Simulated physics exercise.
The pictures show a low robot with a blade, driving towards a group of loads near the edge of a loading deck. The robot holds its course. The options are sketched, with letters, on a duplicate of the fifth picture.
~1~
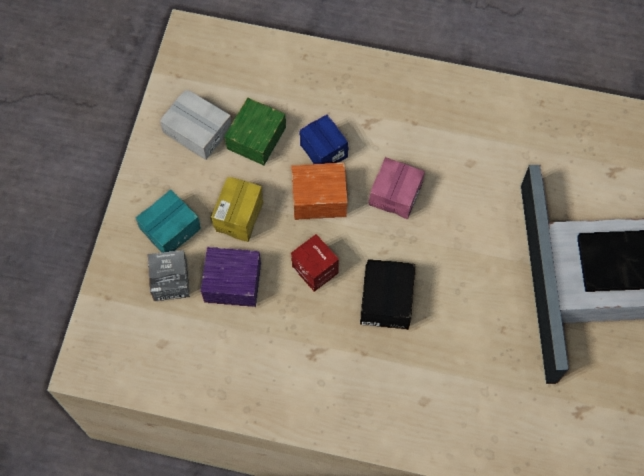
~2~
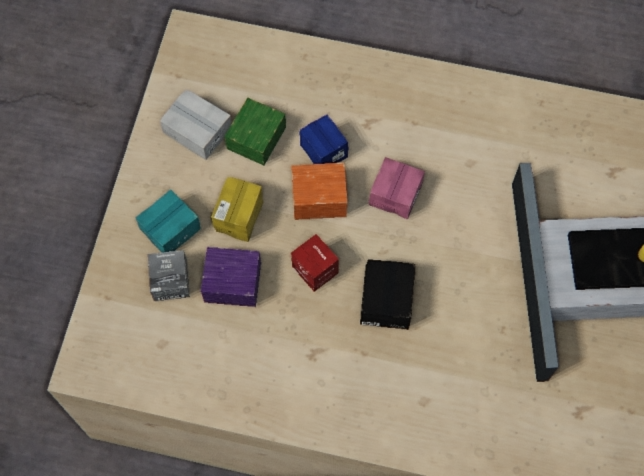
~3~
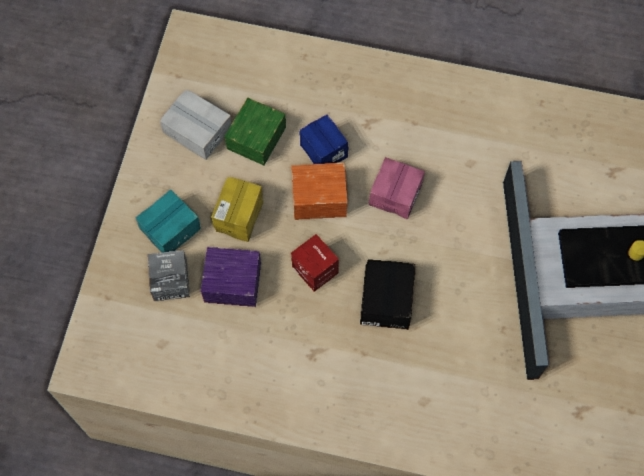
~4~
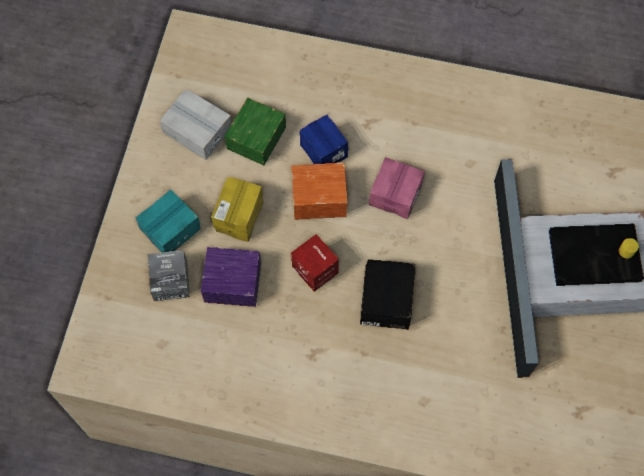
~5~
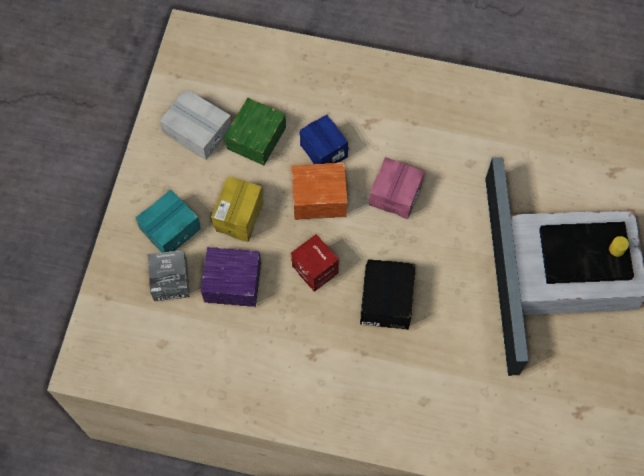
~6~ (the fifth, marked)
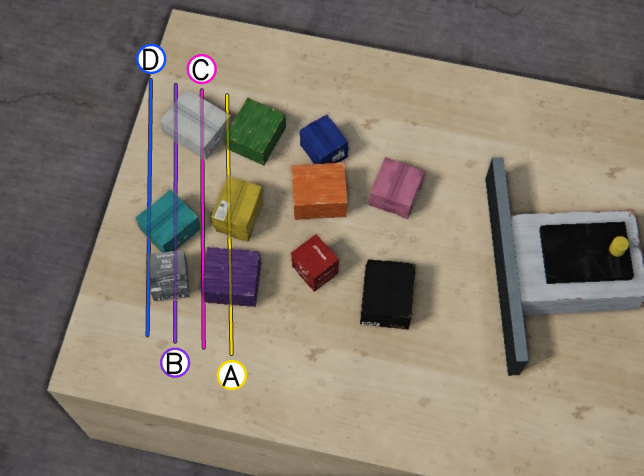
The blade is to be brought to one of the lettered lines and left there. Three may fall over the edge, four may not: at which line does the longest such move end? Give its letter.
Line C.
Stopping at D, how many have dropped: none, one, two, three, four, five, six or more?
Six or more.
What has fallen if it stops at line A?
It is the white parcel.
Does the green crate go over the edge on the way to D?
Yes.
On the marked copy, A at (229, 218); B at (175, 207); C at (203, 213); D at (149, 202).
Following C. Soon after the start, robot (466, 229); black box (368, 293); pink parcel (363, 191).
Later, robot (357, 206); white parcel (175, 120); turquoise box (142, 233).
In the end, robot (272, 189); white parcel over the edge; turquoise box over the edge; two fallen.
As for the rest, A is within the limit but short; B drops five; D drops eight.
